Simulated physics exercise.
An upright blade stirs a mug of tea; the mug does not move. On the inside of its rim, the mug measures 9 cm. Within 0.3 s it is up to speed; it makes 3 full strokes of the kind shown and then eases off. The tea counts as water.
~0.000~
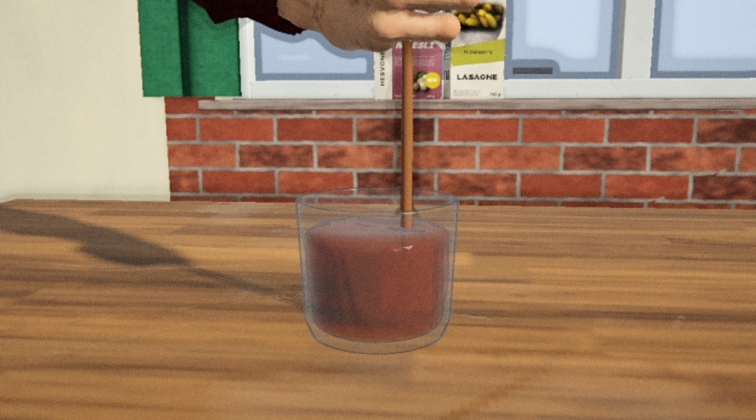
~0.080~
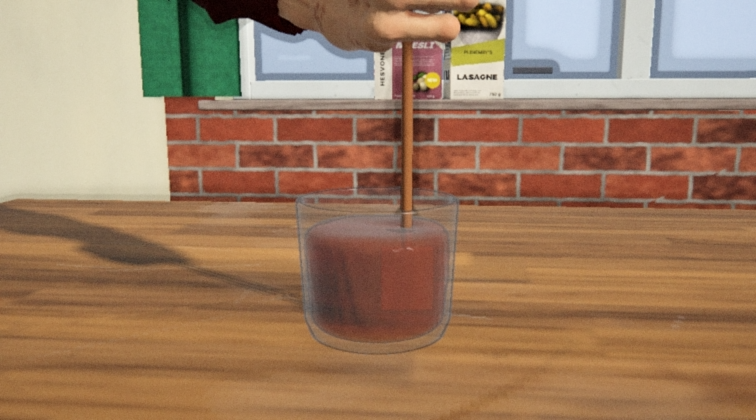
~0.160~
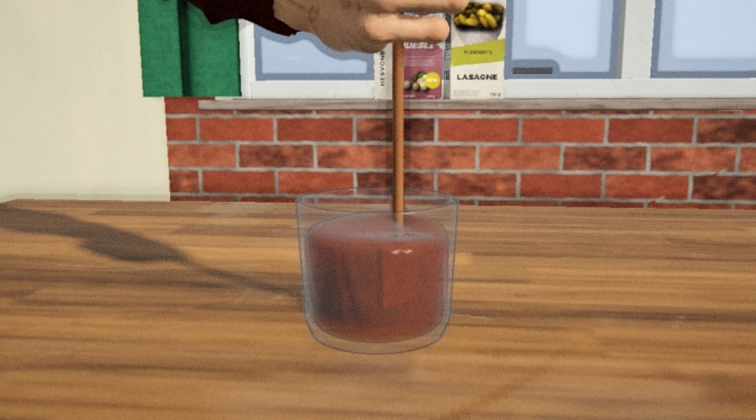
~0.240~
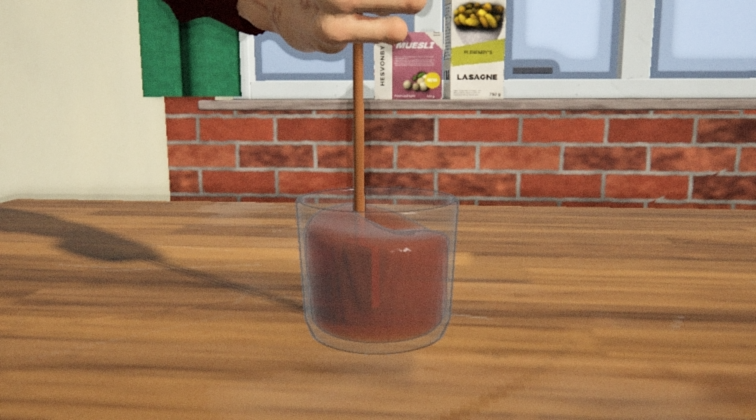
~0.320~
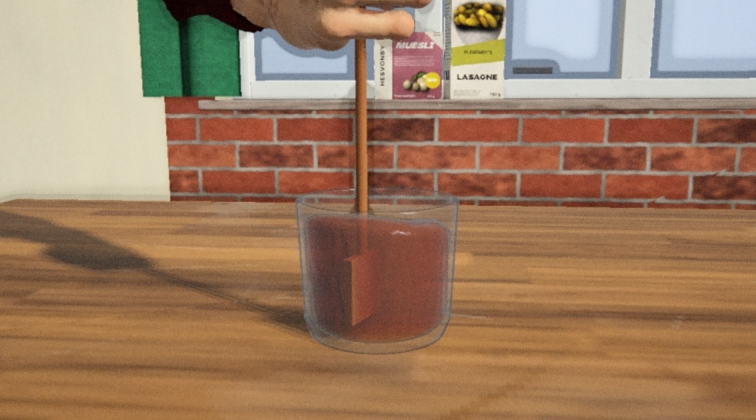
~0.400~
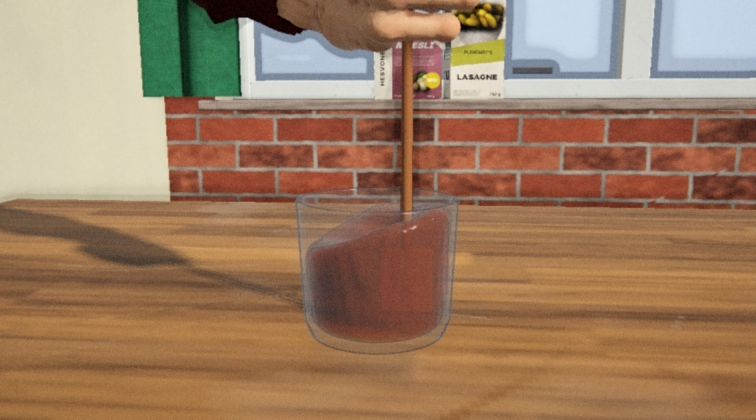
On a wooden table before a brick wall, a hand holds an upright rod in a glass of reddish-brown liquid. The hand shifts the rod left, revealing its flat blade as the surface ripples, then brings it back right, and the liquid slopes up toward the right side while the glass stays still.
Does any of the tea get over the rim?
Yes.
Then, 0.57 s in, 0 ml is over the rim.
Then, 0.74 s in, 3 ml is over the rim.
Then, 0.90 s in, 4 ml is over the rim.
Then, 1.07 s in, 5 ml is over the rim.
Finally, 6 ml is over the rim.
